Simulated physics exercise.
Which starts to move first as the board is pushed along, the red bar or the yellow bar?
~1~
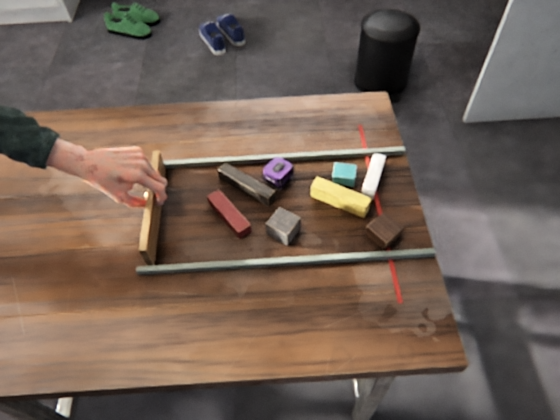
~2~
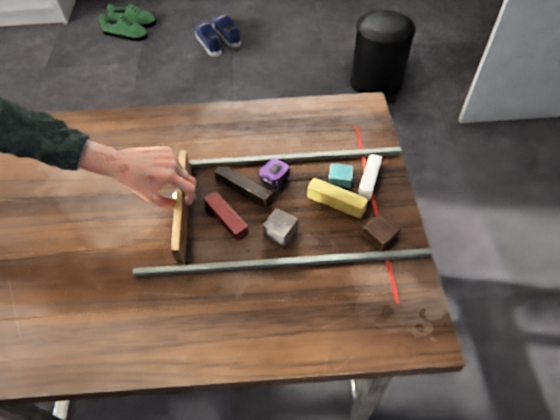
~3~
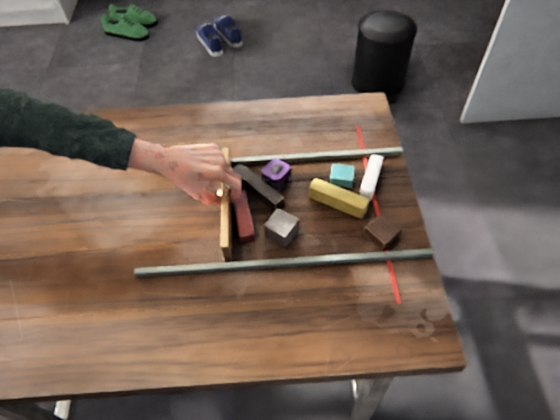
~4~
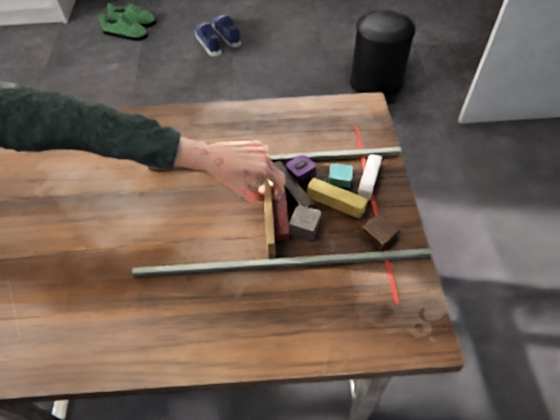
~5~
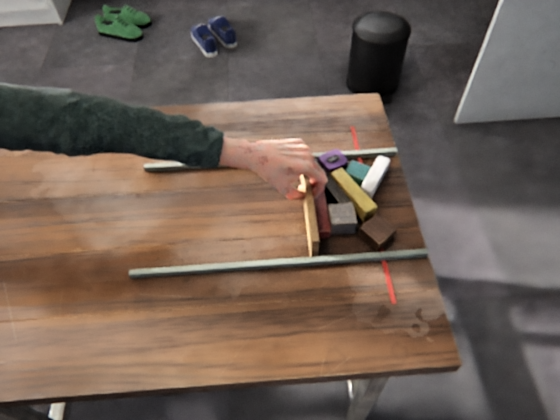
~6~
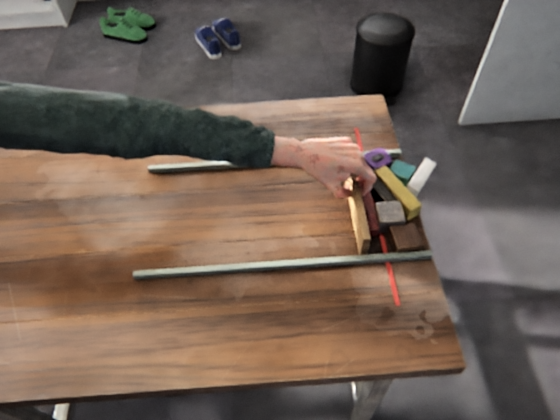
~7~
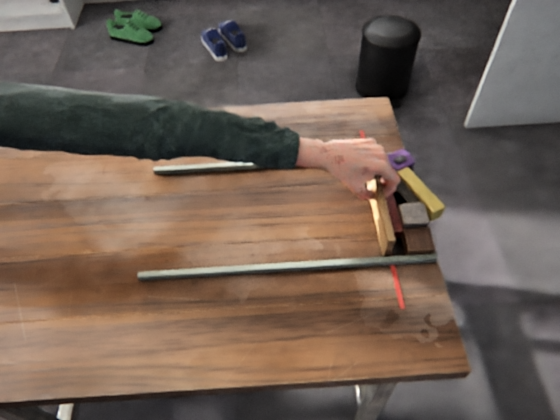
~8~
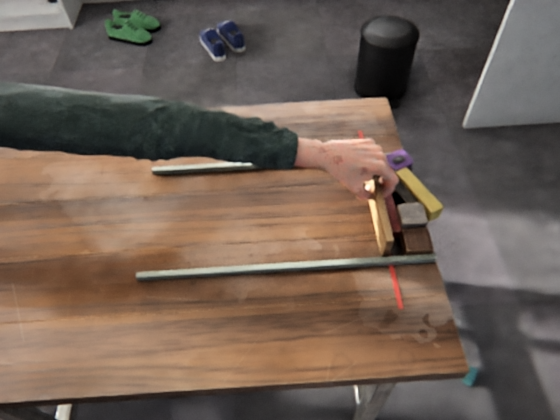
The red bar starts to move first, as the board comes up to it, while the yellow bar stays in place until later in the push.
